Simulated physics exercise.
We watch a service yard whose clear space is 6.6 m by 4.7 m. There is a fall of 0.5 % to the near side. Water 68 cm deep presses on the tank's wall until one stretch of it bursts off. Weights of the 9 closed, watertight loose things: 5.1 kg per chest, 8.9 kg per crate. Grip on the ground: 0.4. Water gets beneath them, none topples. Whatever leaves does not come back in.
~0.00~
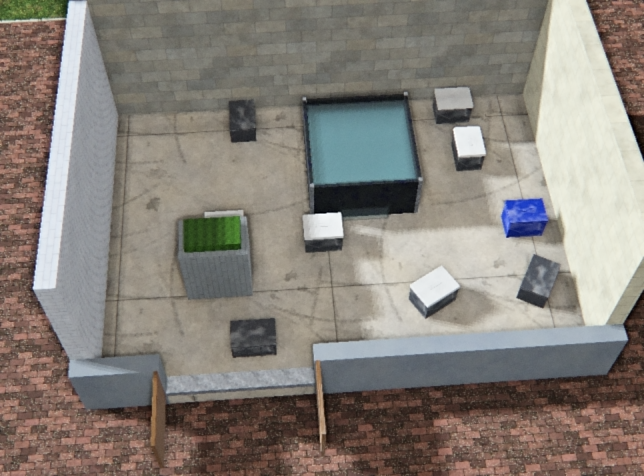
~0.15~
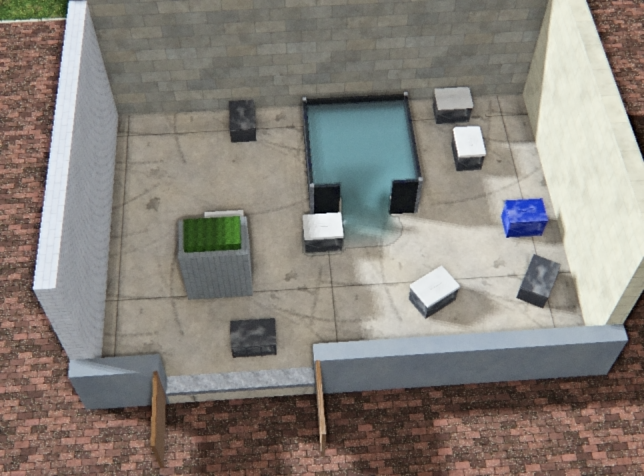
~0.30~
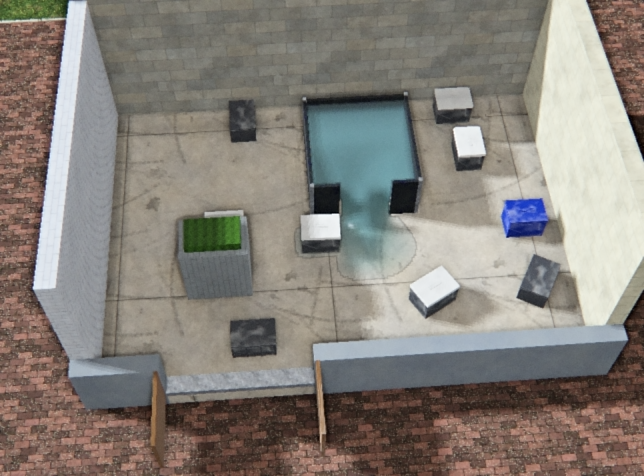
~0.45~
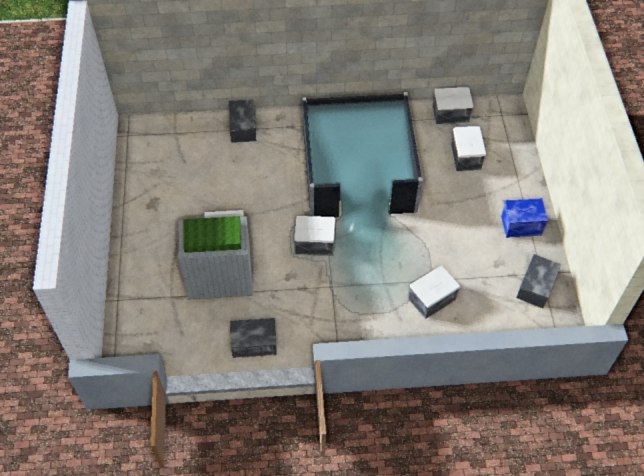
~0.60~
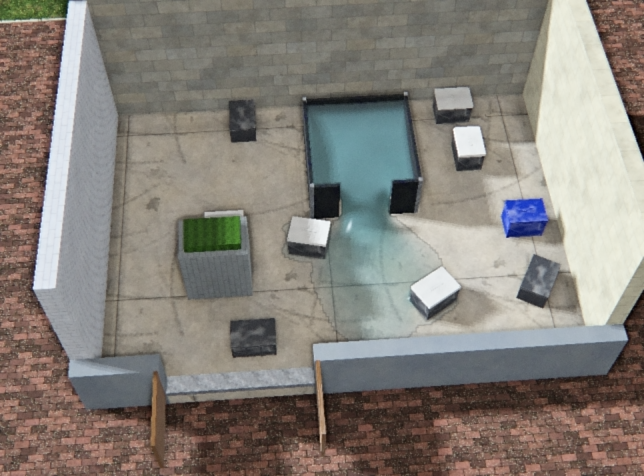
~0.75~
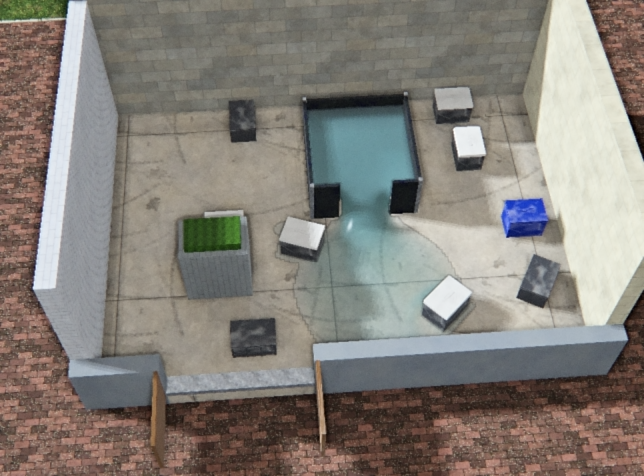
At the start, a dark-sided tank of water stands closed in a walled yard among scattered white, dark and blue blocks. Its near side opens and water spreads toward the near wall; a white block beside the opening shifts left, then another nearer the front moves slightly right.
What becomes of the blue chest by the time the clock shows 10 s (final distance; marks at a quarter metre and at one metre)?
It ends well away.
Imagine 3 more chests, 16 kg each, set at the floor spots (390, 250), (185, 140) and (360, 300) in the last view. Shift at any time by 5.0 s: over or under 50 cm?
In order: Above it, below it, above it.
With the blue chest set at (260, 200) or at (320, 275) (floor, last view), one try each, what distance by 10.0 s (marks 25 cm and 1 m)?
From the first place it is barely disturbed; from the second it goes well off.
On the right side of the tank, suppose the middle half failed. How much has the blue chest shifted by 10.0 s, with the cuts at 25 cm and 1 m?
I'd expect the blue chest to have ended up far off.
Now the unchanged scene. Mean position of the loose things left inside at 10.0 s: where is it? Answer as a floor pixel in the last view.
Near (336, 171).
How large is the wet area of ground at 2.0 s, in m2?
Somewhere about 13 m2, give or take.
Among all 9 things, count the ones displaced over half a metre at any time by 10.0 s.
That comes to 8.
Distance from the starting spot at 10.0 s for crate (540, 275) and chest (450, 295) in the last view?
In that order: 200 cm, 350 cm.
After 2.0 s the blue chest is near (527, 210), 0.0 m from its start, aground; 0 of 9 are out; 1 afloat.
After 4.5 s the blue chest is near (462, 151), 1.4 m from its start, aground; 1 of 9 are out; 1 afloat.
After 7.0 s the blue chest is near (431, 136), 1.9 m from its start, afloat; 1 of 9 are out; 5 afloat.
After 10.0 s the blue chest is near (439, 146), 1.6 m from its start, afloat; 1 of 9 are out; 6 afloat.
